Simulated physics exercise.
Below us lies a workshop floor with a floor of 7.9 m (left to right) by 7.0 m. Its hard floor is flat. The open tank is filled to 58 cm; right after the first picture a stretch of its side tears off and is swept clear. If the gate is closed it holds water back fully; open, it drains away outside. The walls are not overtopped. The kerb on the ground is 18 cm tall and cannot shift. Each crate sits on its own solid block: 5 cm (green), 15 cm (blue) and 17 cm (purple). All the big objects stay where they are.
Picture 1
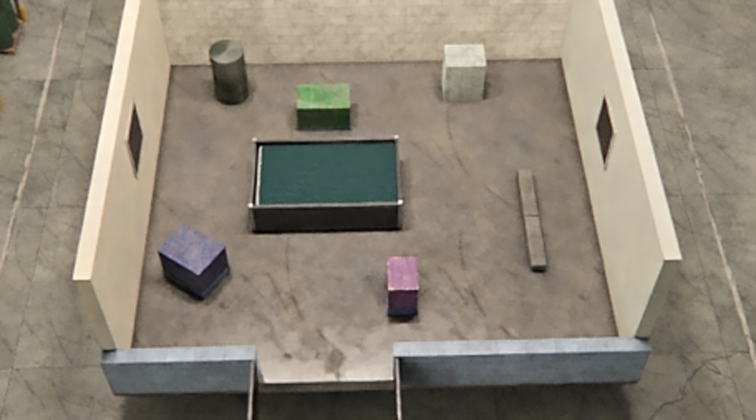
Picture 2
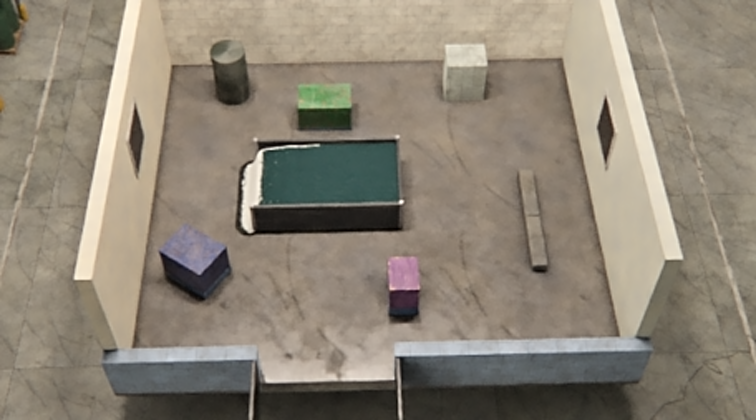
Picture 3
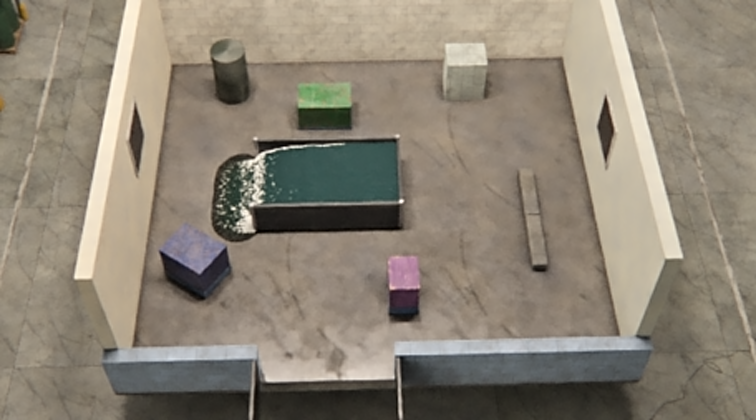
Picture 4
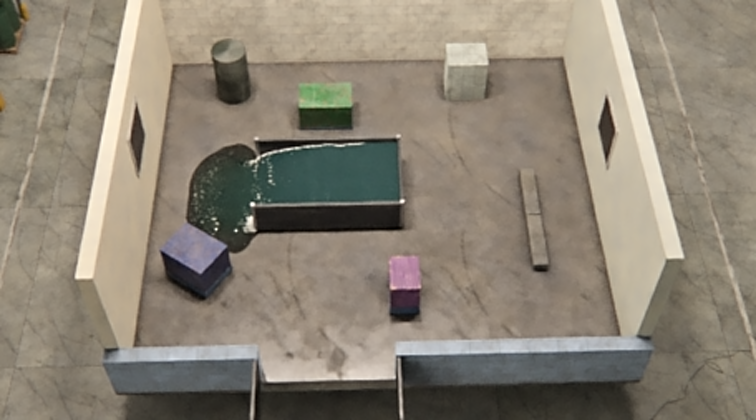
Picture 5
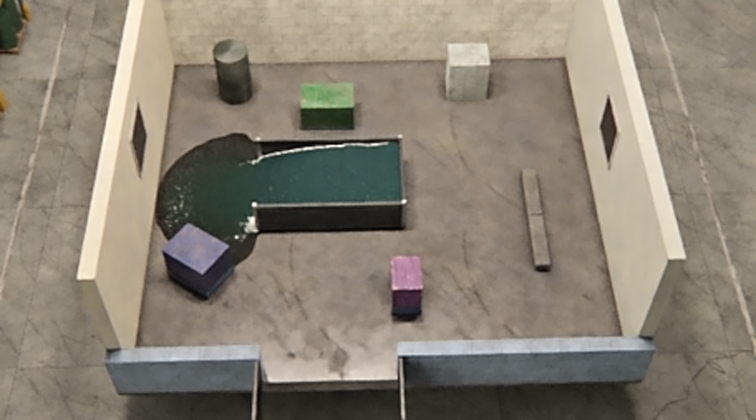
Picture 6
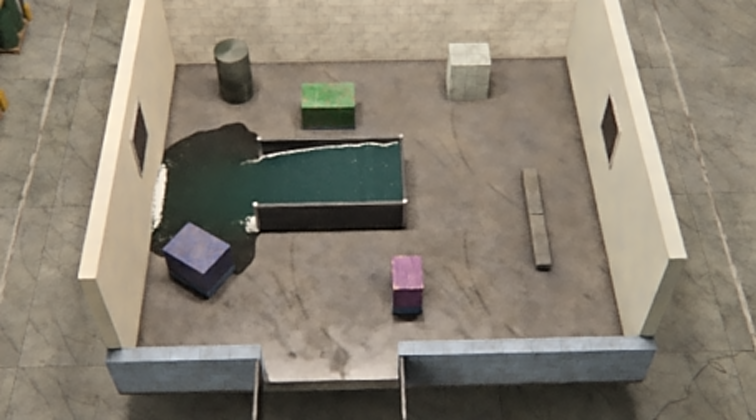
The clip opens on a walled floor seen from above, with a tank of still, dark green water among scattered blocks and a cylinder. Water bursts from the tank's left side in a white, foamy edge, then fans out across the floor, reaching the blue-purple block and the left wall.
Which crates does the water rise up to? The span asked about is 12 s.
The green crate gets wet; the blue crate gets wet; the purple crate stays dry.
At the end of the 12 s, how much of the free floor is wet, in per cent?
About 95 per cent.
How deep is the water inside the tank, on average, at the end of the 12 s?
About 5 cm.
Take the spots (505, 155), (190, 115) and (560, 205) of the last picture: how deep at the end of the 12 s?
About 5, 4 and 7 cm.
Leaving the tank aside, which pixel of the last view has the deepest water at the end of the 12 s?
Near (595, 233).
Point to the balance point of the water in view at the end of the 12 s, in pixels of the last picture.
Near (368, 189).
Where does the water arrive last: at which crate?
The purple one.
A moment later water covers 15 % of the floor and is deepest (36 cm) near (157, 202); green plinth not reached, blue plinth reached, purple plinth not reached.
Soon after water covers 20 % of the floor and is deepest (36 cm) near (168, 194); green plinth not reached, blue plinth reached, purple plinth not reached.
Next water covers 30 % of the floor and is deepest (30 cm) near (175, 75); green plinth not reached, blue plinth reached, purple plinth not reached.
Later on water covers 70 % of the floor and is deepest (12 cm) near (173, 88); green plinth reached, blue plinth reached, purple plinth reached.
At the end water covers 95 % of the floor and is deepest (8 cm) near (595, 233); highest at the green plinth 10 cm, highest at the blue plinth 26 cm, highest at the purple plinth 12 cm.
